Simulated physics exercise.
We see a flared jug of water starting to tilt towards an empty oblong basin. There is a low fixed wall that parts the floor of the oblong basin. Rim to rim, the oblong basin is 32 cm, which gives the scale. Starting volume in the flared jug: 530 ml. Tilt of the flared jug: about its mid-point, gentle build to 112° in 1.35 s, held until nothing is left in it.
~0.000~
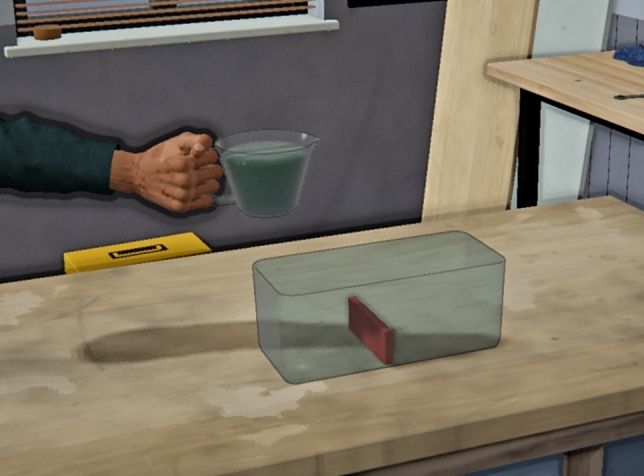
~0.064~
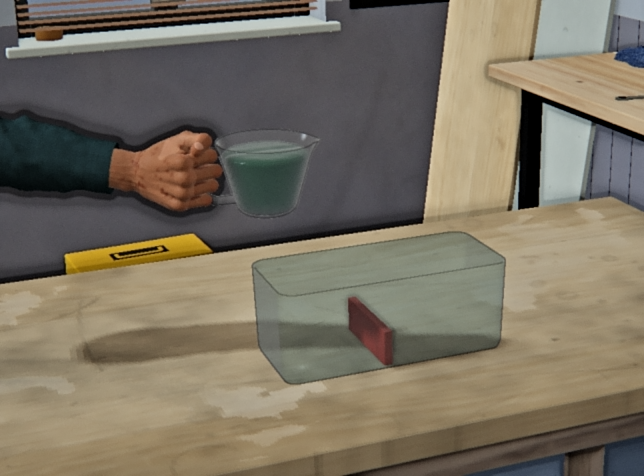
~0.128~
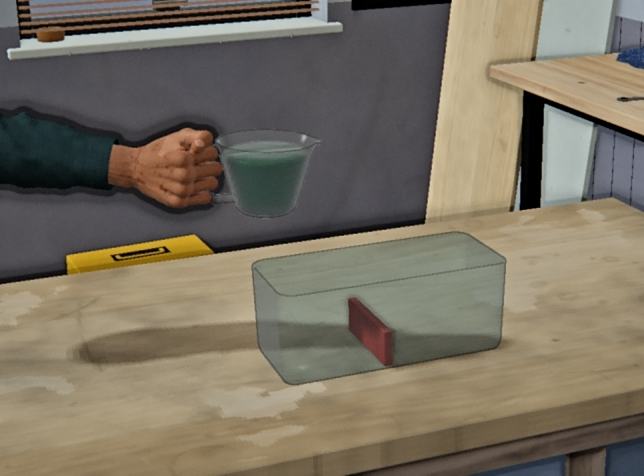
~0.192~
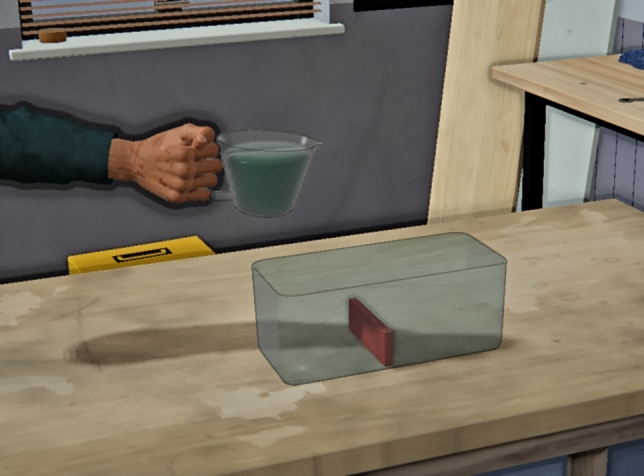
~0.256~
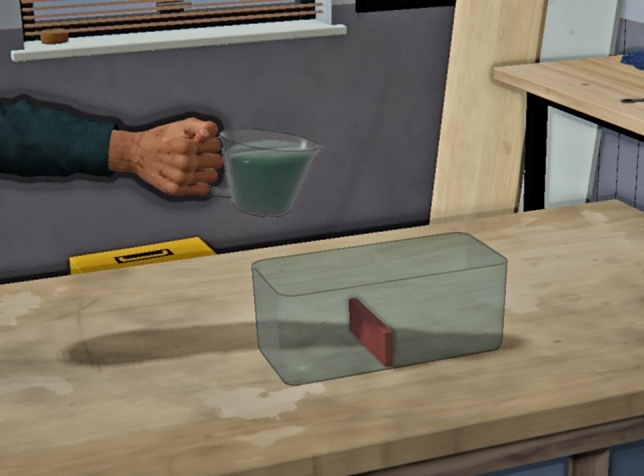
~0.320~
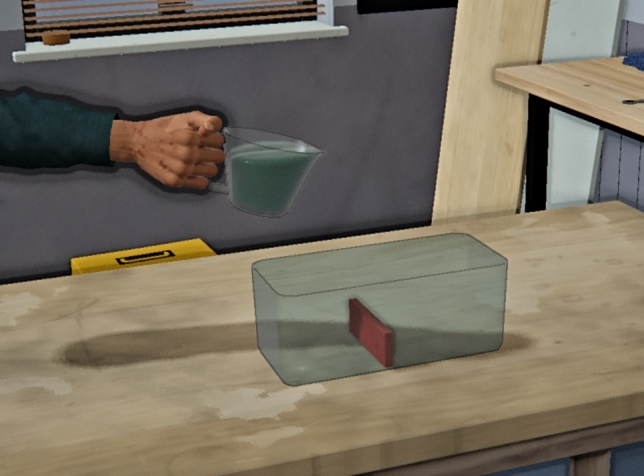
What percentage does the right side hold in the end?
About 47 per cent.
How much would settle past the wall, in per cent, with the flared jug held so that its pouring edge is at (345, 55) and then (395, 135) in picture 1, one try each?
First 90, then 95 per cent.
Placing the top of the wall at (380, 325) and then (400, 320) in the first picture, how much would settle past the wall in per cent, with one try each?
Try 1: 30 %; try 2: 5 %.
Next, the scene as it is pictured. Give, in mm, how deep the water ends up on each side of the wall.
Final reading - left some 16 mm, right some 12 mm.
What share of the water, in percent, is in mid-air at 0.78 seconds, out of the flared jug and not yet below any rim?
Some 26 % is the figure.
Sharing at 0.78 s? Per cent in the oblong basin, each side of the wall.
About 5 left, about 20 right.
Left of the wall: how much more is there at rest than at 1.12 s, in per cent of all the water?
It comes to about 6 per cent.
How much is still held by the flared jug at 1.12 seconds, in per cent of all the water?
3 %.
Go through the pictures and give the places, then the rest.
In the first frame, it leans 0°; its right rim is at (320, 136); the water meets the walls at (222, 156) and (307, 146); the oblong basin's rim runs from (265, 280) to (485, 246); the wall's top is at (370, 314).
In the second frame, it leans 1°; its right rim is at (320, 137); the water meets the walls at (222, 156) and (306, 146).
In the third frame, it leans 2°; its right rim is at (321, 138); the water meets the walls at (222, 155) and (307, 147).
In the fourth frame, it leans 5°; its right rim is at (322, 141); the water meets the walls at (224, 154) and (309, 147).
In the fifth frame, it leans 10°; its right rim is at (324, 145); the water meets the walls at (226, 155) and (313, 146).
In the sixth frame, it leans 15°; its right rim is at (326, 150); the water meets the walls at (227, 155) and (318, 147).
After 0.78 s the tilt is 69° and 50 per cent is still to pour, 5 is left of the wall and 19 right of it.
After 1.12 s the tilt is 104° and 3 per cent is still to pour, 46 is left of the wall and 46 right of it.
After 1.47 s the tilt is 112° and 0 per cent is still to pour, 52 is left of the wall and 47 right of it.
After 1.85 s the tilt is 112° and 0 per cent is still to pour, 52 is left of the wall and 47 right of it.
In the end 52 per cent lies left of the wall, 47 right of it and 1 outside.
